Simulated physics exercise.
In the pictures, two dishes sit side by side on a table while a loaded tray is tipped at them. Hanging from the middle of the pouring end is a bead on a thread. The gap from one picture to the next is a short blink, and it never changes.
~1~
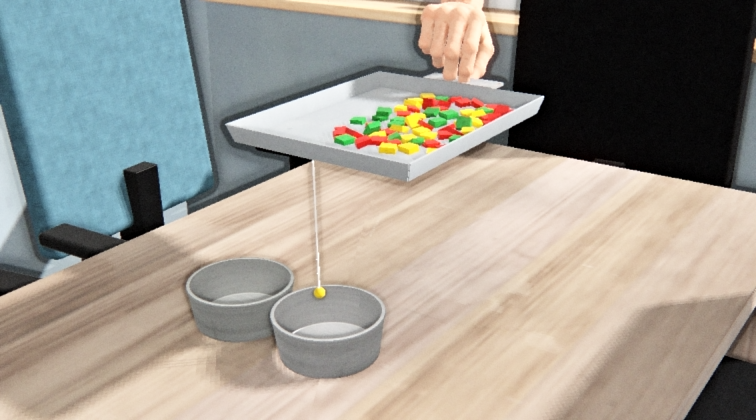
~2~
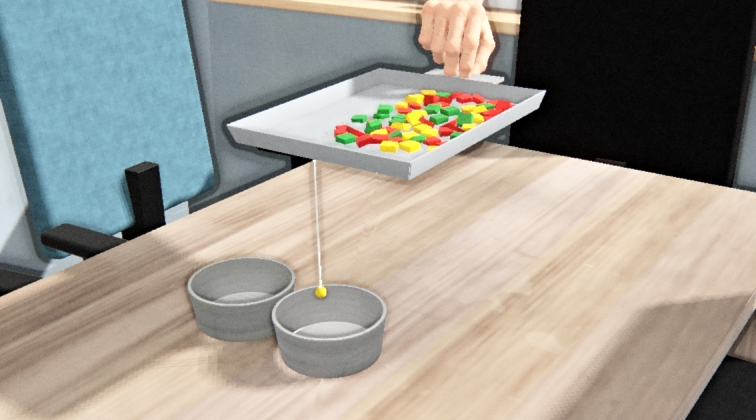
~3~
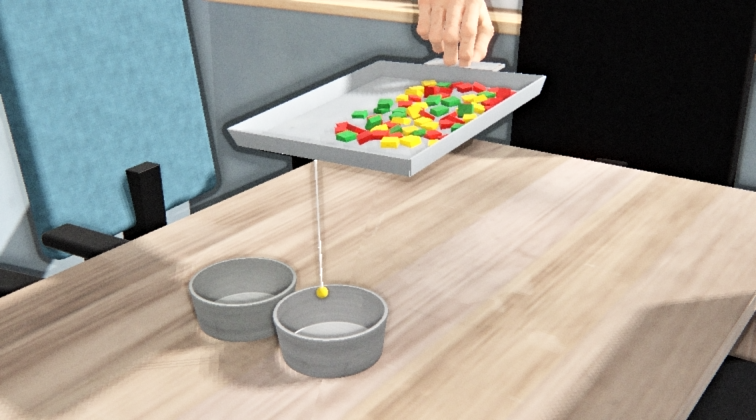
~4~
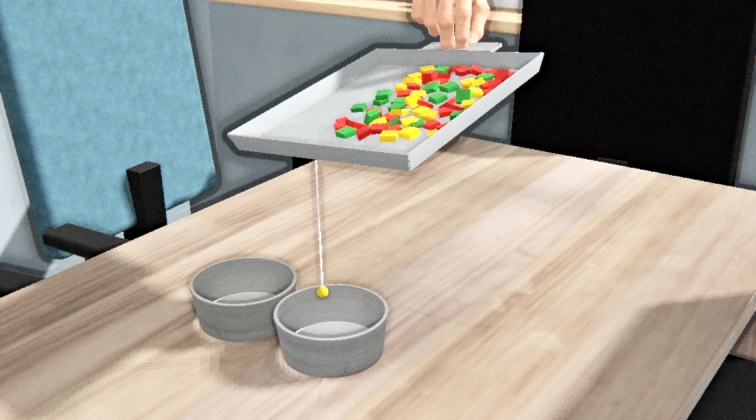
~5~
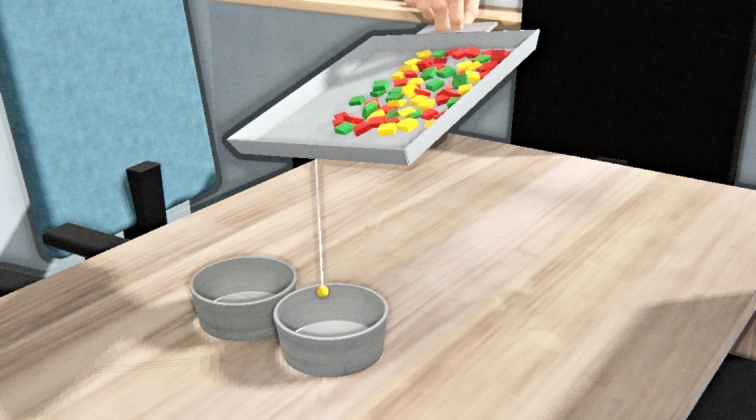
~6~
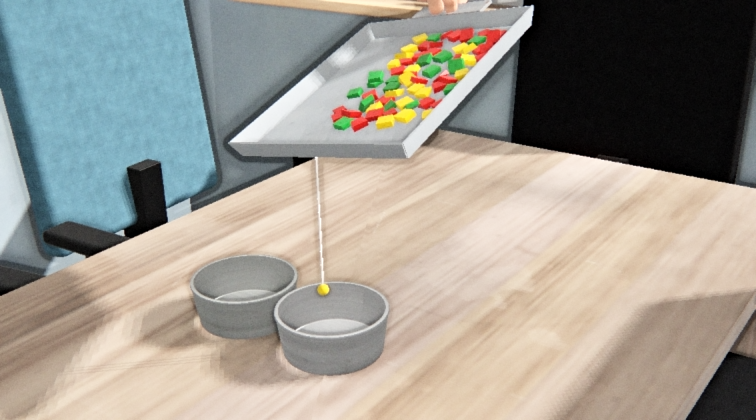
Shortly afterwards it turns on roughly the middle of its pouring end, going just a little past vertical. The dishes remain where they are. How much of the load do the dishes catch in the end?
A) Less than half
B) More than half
More than half (B).
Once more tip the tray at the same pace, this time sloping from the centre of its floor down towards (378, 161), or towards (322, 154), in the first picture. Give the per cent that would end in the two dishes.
Well, 10 percent for one and then 30 percent for the other.
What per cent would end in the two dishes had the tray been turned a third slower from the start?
Close to 90 in a hundred.
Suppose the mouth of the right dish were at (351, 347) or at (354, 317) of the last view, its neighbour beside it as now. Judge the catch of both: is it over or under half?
For the two tries in order: Not as much as half, exceeding half.
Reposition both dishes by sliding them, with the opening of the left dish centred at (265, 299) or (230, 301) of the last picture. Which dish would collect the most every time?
Place 1: The one on the left side; place 2: The one on the left side.
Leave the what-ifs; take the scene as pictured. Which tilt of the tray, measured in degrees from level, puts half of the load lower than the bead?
At about 90°.
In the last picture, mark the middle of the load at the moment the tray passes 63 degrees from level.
The middle of the pieces shows up near (284, 141).
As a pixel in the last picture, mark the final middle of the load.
Close to (249, 308) in the last picture.
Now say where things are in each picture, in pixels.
Corners of the pouring end near (234, 123) and (408, 161), level; middle of the load near (414, 122), mosaic tiles; left dish near (205, 317); right dish near (293, 351); bead on its thread near (319, 293), in the first picture.
Corners of the pouring end near (235, 124) and (409, 159), level; middle of the load near (415, 119), in the second picture.
Corners of the pouring end near (235, 128) and (409, 156), tipped barely, lowest at the left corner; middle of the load near (416, 113), in the third picture.
Corners of the pouring end near (235, 132) and (406, 151), tipped a little, lowest at the left corner; middle of the load near (414, 102), in the fourth picture.
Corners of the pouring end near (235, 137) and (404, 146), tipped clearly, lowest at the left corner; middle of the load near (411, 91), in the fifth picture.
Corners of the pouring end near (236, 140) and (401, 140), tipped clearly, lowest at the left corner; middle of the load near (408, 79); left dish near (209, 314); right dish near (297, 348), in the sixth picture.
Shortly afterwards, tray tipped steeply; all but a few on the tray; a little in the air.
Next, tray tipped past a quarter turn; a little on the tray; near half in the left dish; a little outside both; near a quarter in the air.
Some moments later, tray tipped past a quarter turn; the bulk in the left dish; a little outside both.
In the end, tray tipped past a quarter turn; none at all in the right dish; the bulk in the left dish; a little outside both.
